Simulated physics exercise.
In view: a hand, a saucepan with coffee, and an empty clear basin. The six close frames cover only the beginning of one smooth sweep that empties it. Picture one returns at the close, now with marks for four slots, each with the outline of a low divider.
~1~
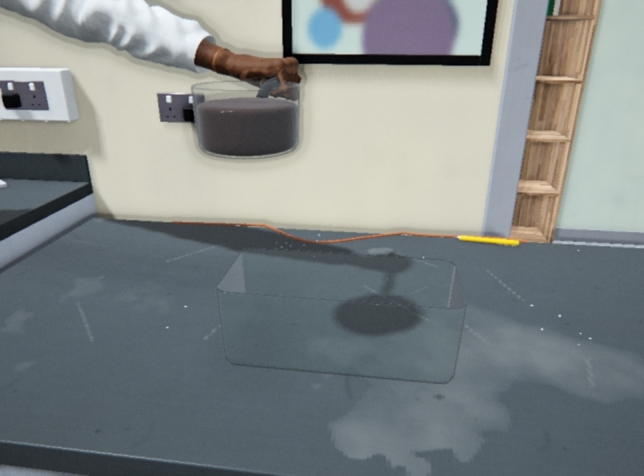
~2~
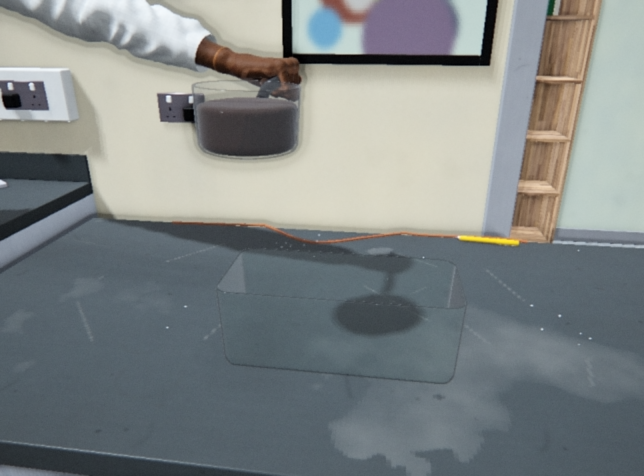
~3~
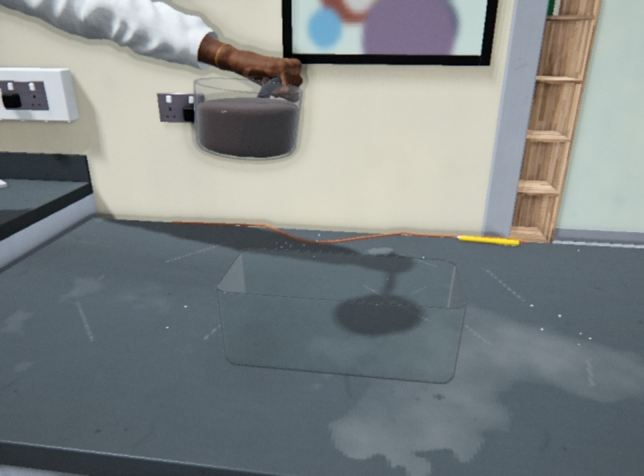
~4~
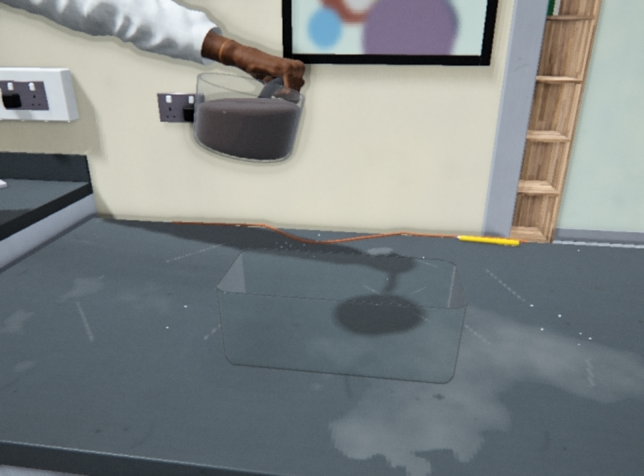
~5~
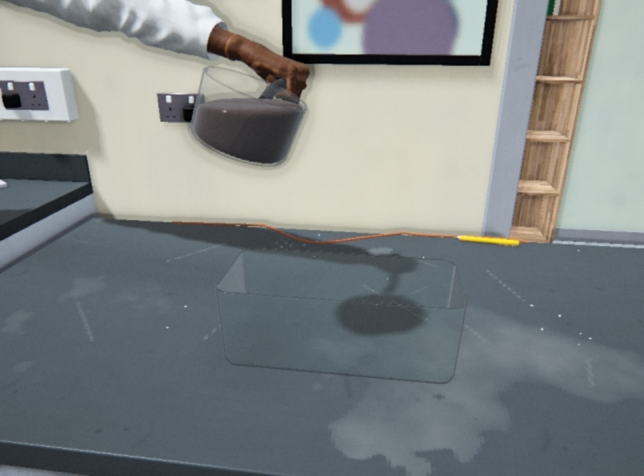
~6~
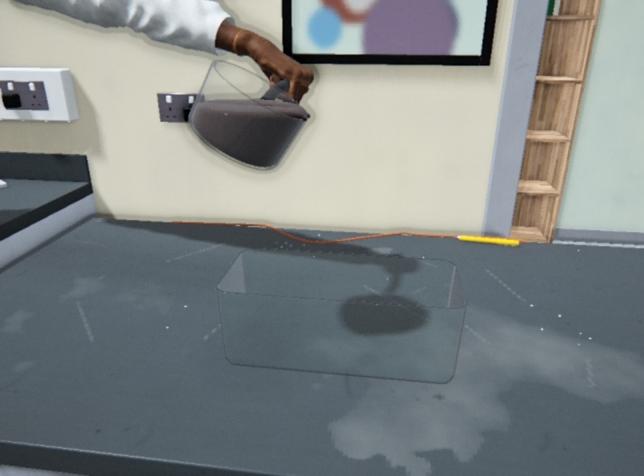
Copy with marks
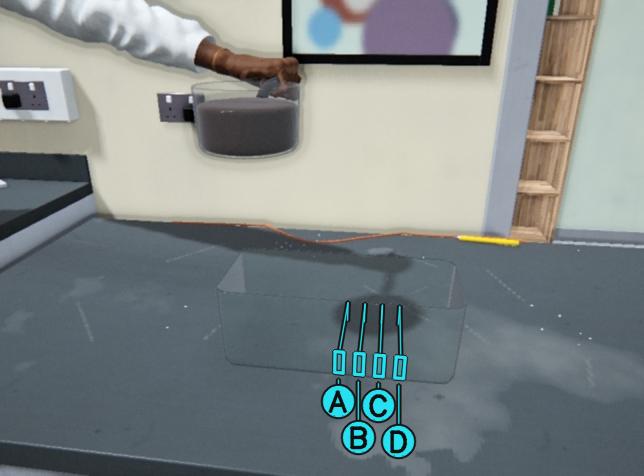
Hand holding a clear pan of dark liquid above an empty clear basin, tilting it rightward until the liquid reaches the lip.
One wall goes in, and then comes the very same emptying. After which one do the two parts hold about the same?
Choose B.
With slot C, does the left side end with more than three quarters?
Yes.
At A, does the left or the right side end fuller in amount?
The right one.
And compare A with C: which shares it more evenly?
It is A.
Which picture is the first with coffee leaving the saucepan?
Picture 6.
On the marked copy, A at (338, 379); B at (358, 381); C at (378, 383); D at (398, 385).
Choosing A, about 30 % ends left of the wall and 69 % right of it.
Choosing B, about 53 % ends left of the wall and 46 % right of it.
Choosing C, about 86 % ends left of the wall and 11 % right of it; 3 % is lost outside.
Choosing D, about 88 % ends left of the wall and 11 % right of it.
